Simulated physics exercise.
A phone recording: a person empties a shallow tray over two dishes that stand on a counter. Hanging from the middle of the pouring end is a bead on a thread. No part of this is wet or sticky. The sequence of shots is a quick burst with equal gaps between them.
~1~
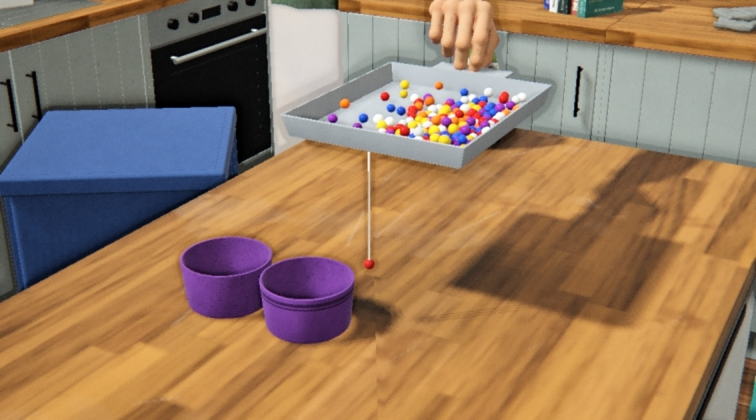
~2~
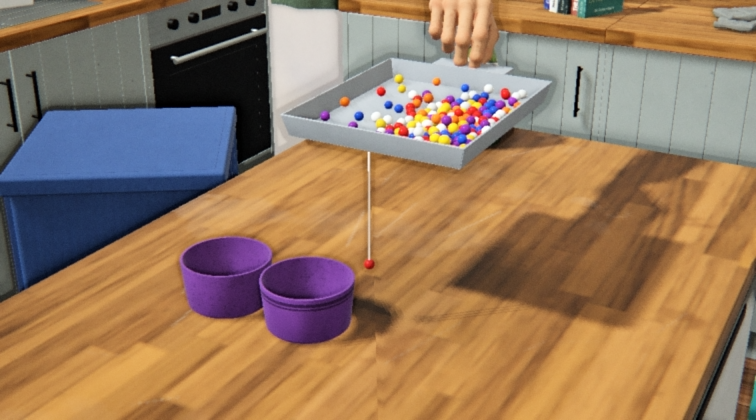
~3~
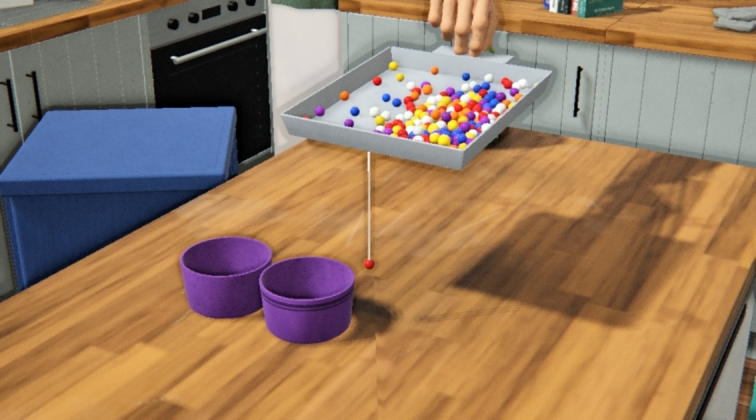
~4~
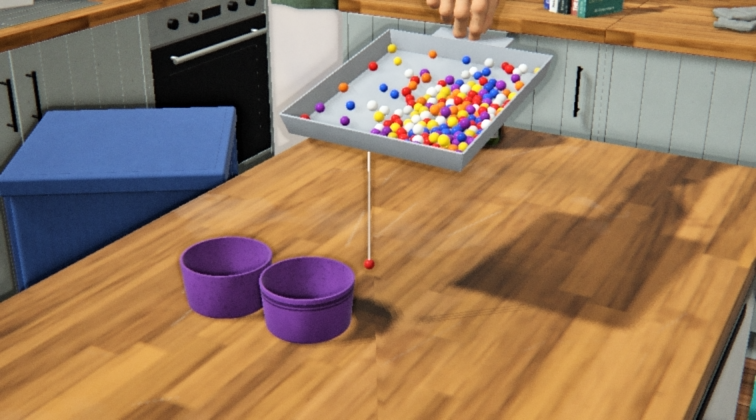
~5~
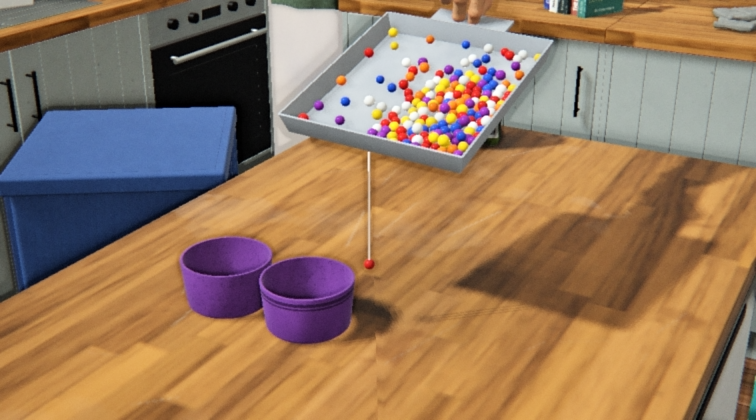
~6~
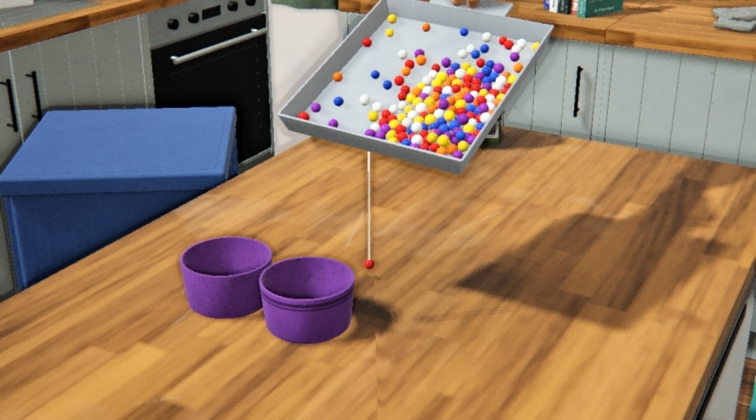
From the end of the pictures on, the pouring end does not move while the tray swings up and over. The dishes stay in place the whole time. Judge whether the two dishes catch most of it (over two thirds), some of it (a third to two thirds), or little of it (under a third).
They catch little of it.
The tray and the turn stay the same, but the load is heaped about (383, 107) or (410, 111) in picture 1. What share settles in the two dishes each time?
You'd get 10 % the first time and 10 % the second.
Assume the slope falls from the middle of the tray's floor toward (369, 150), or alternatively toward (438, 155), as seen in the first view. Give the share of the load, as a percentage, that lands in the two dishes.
I'd expect around 30 in a hundred first and around 0 in a hundred second.
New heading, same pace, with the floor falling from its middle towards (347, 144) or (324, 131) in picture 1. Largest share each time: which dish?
The first tilt favours the right-side dish and the second the right-side dish.
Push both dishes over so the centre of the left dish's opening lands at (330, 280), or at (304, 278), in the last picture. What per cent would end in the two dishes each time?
You'd end up with around 50 per cent and then around 50 per cent.
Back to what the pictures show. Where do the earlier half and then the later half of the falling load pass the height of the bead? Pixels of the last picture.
Near (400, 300) to start, and near (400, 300) afterwards.
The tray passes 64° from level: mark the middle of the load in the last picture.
Roughly (408, 135).
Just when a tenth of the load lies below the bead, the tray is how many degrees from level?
Roughly 80 degrees of tilt.
Soon, tray tipped steeply; nearly all on the tray; a small part in the air.
A while on, tray tipped past a quarter turn; a small part on the tray; a small part in the right dish; about two thirds outside both; about a quarter in the air.
Towards the end, tray tipped past a quarter turn; a small part in the right dish; nearly all outside both.
Finally, tray tipped past a quarter turn; a small part in the right dish; none in the left dish; nearly all outside both.
